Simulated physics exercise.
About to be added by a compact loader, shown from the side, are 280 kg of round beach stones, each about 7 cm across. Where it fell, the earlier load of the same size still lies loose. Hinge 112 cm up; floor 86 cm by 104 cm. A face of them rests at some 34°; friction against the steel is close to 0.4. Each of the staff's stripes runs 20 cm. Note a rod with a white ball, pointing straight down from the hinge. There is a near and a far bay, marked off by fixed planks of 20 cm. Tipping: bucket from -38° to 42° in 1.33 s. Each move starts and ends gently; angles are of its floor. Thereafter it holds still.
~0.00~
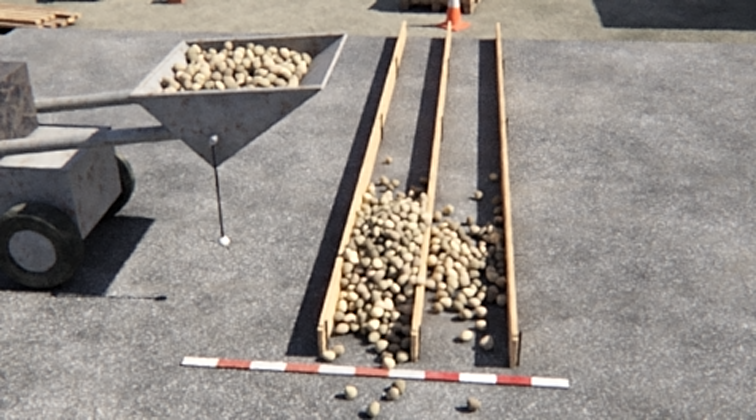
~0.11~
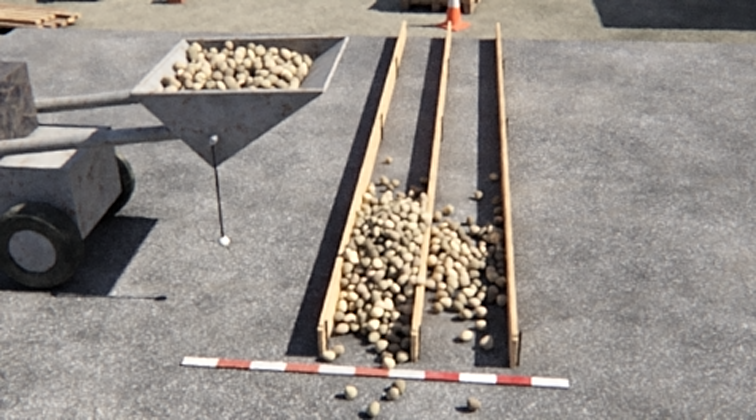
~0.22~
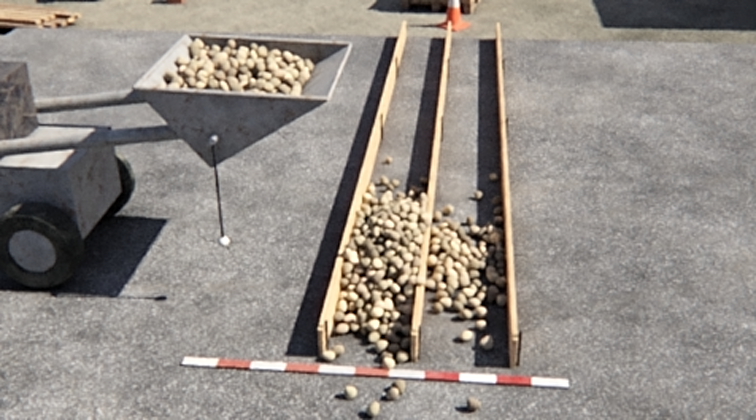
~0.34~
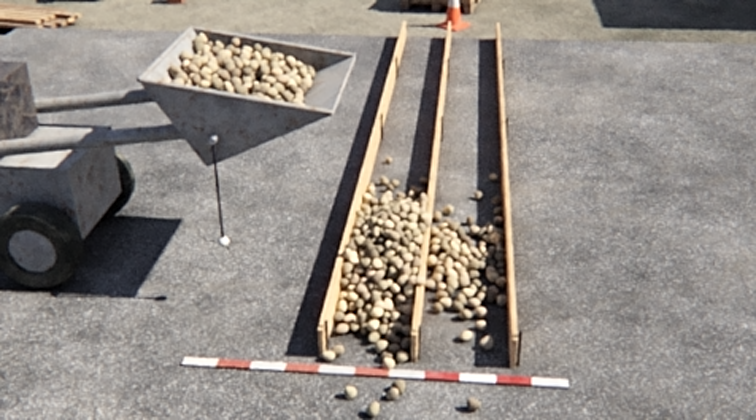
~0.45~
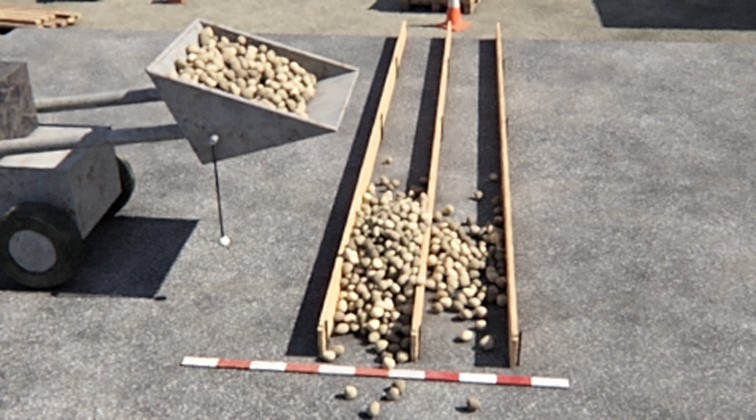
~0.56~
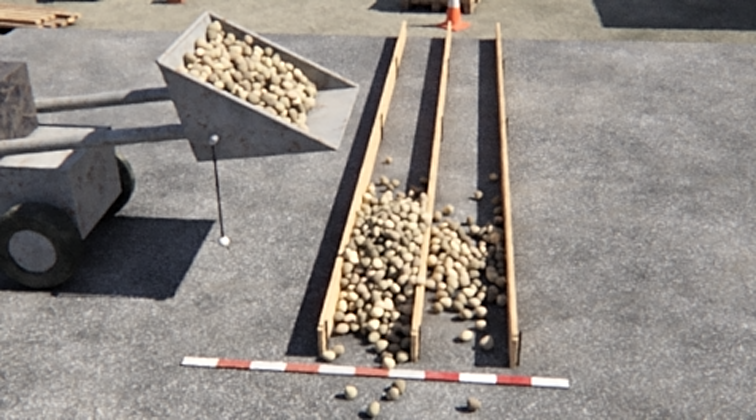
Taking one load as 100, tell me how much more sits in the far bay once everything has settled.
Some 6 per cent is added.
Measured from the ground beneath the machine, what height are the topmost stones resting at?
About 38 cm up from the ground the machine stands on.
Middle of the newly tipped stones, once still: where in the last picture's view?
Middle: Approx. (357, 246) px.
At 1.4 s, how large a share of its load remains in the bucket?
About 35 percent is still in there.
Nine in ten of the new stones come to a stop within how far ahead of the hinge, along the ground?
I'd estimate about 110 cm.
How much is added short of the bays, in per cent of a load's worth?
Roughly 40 percent of a load.
After 1.0 s the floor is at 30°; in per cent of one load, 100 in the bucket, 83 in the near bay, 17 in the far bay; the foremost stones are at (501, 263).
After 1.4 s the floor is at 42°; in per cent of one load, 36 in the bucket, 35 short of the bays, 112 in the near bay, 17 in the far bay; the foremost stones are at (501, 263).
After 1.8 s the floor is at 42°; in per cent of one load, 0 in the bucket, 42 short of the bays, 137 in the near bay, 20 in the far bay; the foremost stones are at (501, 263).
After 4.2 s the floor is at 42°; in per cent of one load, 0 in the bucket, 42 short of the bays, 134 in the near bay, 24 in the far bay; the foremost stones are at (501, 269). Net gain in the far bay, 6.
